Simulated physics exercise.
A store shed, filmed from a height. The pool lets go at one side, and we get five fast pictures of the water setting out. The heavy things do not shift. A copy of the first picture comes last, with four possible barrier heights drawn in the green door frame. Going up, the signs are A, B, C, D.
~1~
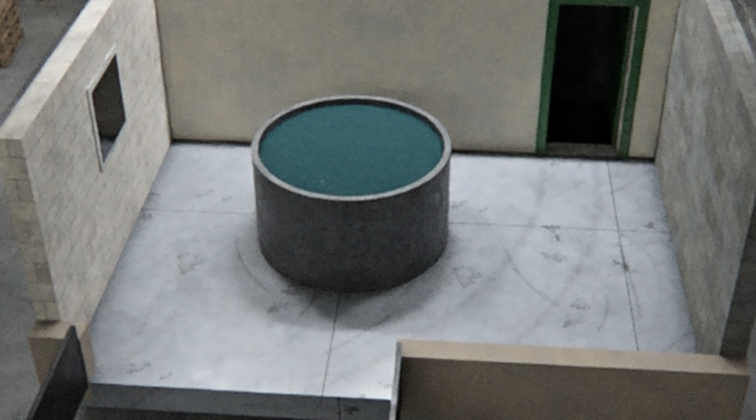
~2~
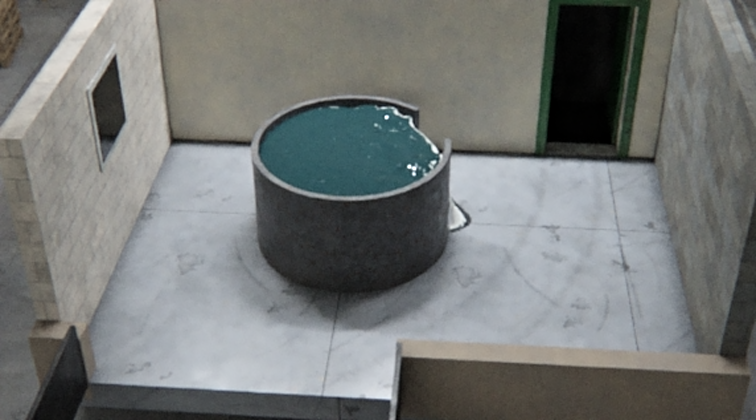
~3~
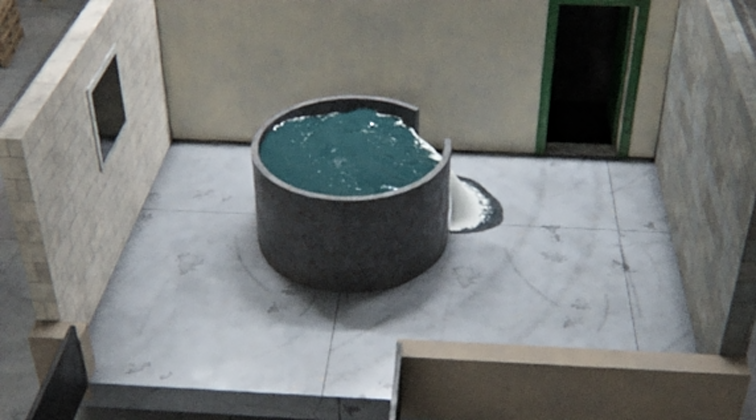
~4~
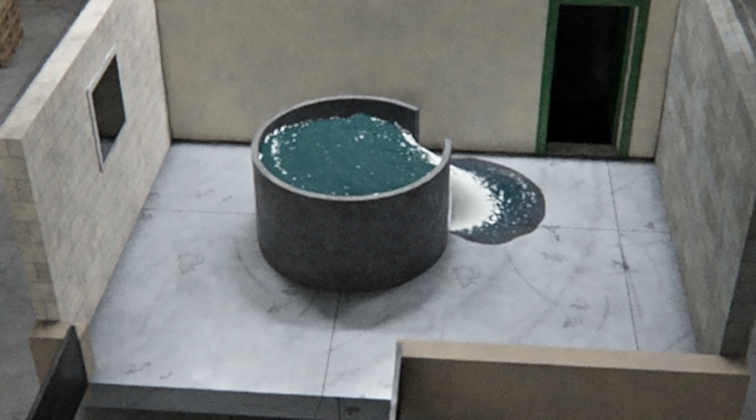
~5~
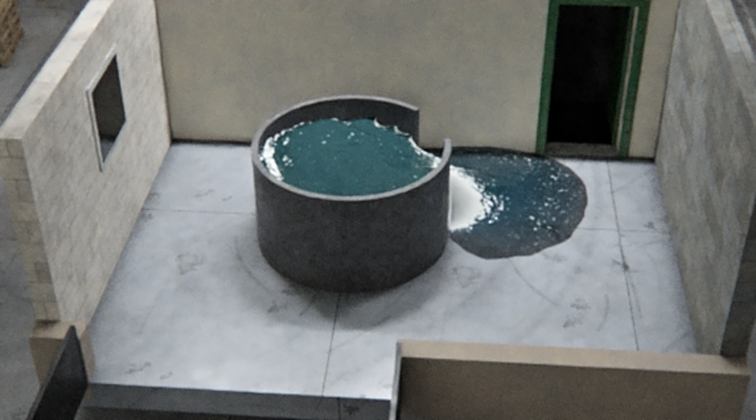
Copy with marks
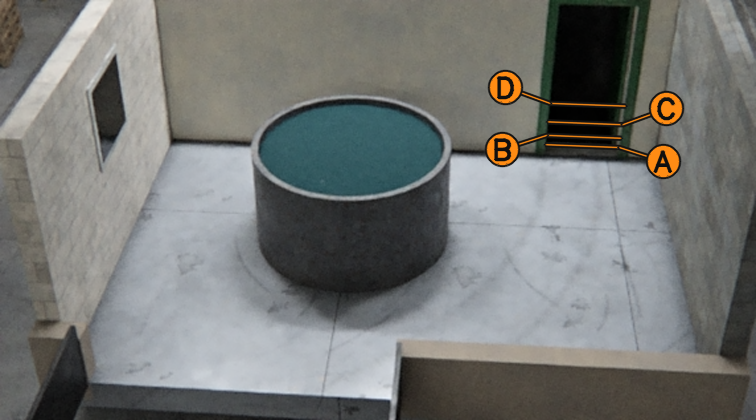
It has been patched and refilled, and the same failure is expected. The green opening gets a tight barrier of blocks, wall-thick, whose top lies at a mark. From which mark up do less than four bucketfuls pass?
C.
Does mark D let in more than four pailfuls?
No, that is safe.
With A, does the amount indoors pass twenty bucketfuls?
Yes, clearly.
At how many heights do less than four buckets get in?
Two of the four.
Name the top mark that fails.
It is B.
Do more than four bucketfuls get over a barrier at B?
Yes, that goes wrong.
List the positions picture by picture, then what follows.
The first picture shows water in the pool at rest, its middle at (351, 150); foot of the green doorway at (581, 155); open gate at (240, 326).
The second picture shows front seen at (464, 221), 1 % of the ground wet.
The third picture shows front seen at (496, 216), 3 % of the ground wet.
The fourth picture shows front seen at (531, 186), 8 % of the ground wet.
The fifth picture shows front seen at (570, 174), 15 % of the ground wet.
On the marked copy, A at (582, 146); B at (583, 136); C at (585, 123); D at (587, 104); from the bottom up A, B, C, D.
With A, dozens of bucketfuls pour in.
With B, about 10 bucketfuls get in.
With C, a splash gets over, under a bucket.
With D, nothing gets over.
